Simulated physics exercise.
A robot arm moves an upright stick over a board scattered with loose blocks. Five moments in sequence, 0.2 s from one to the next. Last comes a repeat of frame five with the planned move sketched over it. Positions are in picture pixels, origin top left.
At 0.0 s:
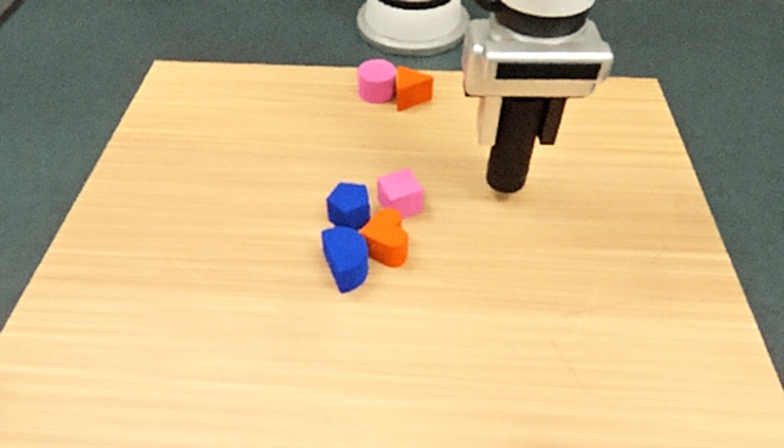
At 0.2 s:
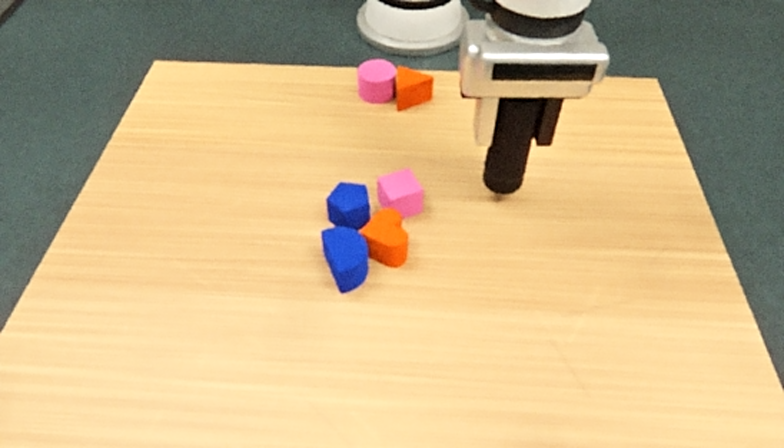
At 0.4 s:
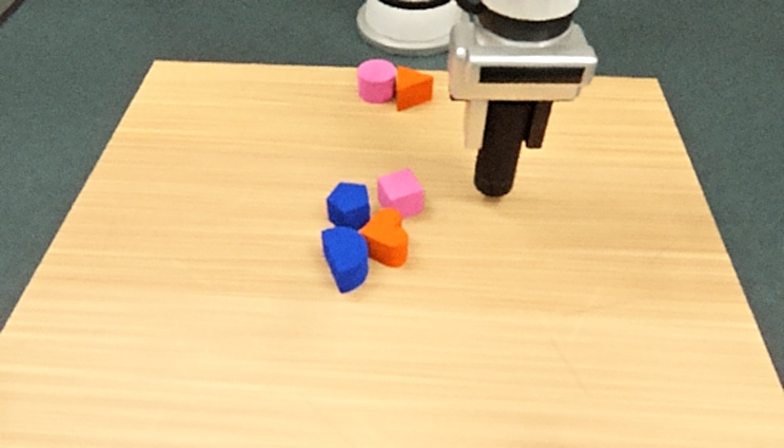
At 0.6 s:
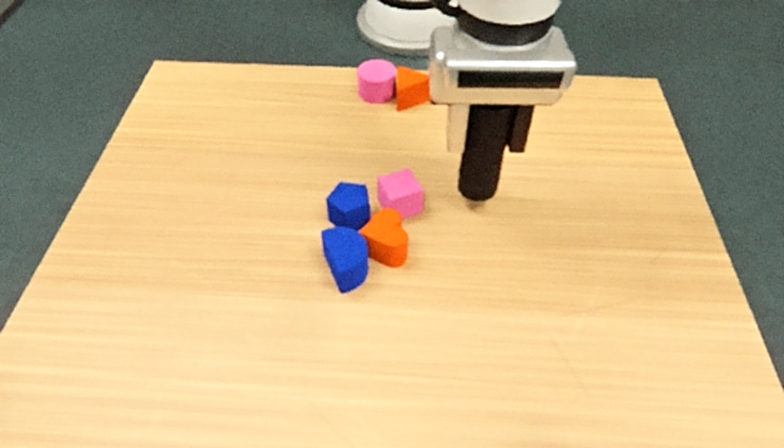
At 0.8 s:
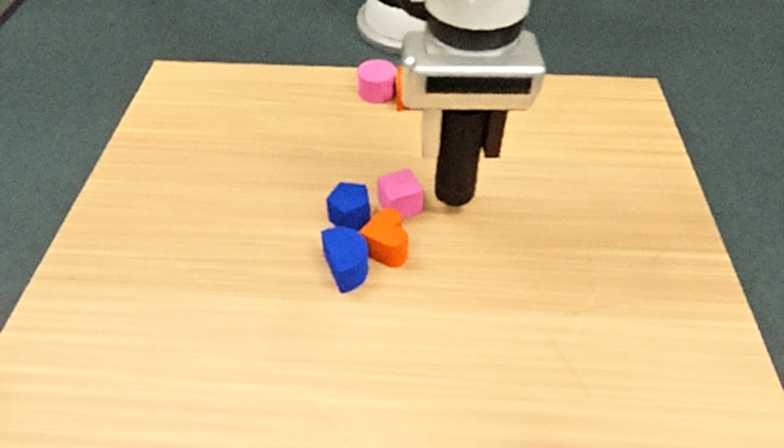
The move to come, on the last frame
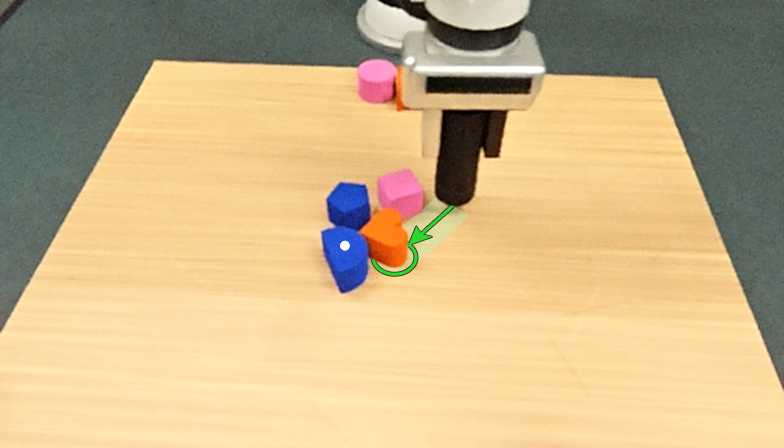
A robot arm holding a black upright stick slid a short way left across the wooden board, coming close beside the pink square block, while the blue, orange and pink blocks all stayed still.
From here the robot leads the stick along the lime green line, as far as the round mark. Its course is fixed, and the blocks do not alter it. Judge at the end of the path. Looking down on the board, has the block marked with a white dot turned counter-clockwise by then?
Yes - that is the case.
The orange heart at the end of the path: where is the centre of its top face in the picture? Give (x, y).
That would be at about pixel (356, 231).
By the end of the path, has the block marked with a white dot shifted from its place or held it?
That block gets shifted.
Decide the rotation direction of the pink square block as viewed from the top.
Its rotation is clockwise.
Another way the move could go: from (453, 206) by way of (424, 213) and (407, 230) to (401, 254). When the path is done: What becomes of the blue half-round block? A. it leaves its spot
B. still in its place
The one that fits is A, it leaves its spot.
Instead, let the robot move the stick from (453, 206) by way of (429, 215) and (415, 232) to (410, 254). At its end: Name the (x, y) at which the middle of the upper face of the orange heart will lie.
Put as a pixel place, it's (365, 244).
The drawn path runs in a line from (453, 206) to (395, 257); the dot is on the blue half-round block.
The first path, step by step. Halfway along, stick at (426, 218); pink square block at (392, 185), turned 30° clockwise.
At the end, stick at (395, 244); blue half-round block at (324, 253), turned 35° anticlockwise; blue pentagonal block not moved; orange heart at (356, 231), turned 20° clockwise; pink square block at (392, 185), turned 30° clockwise.
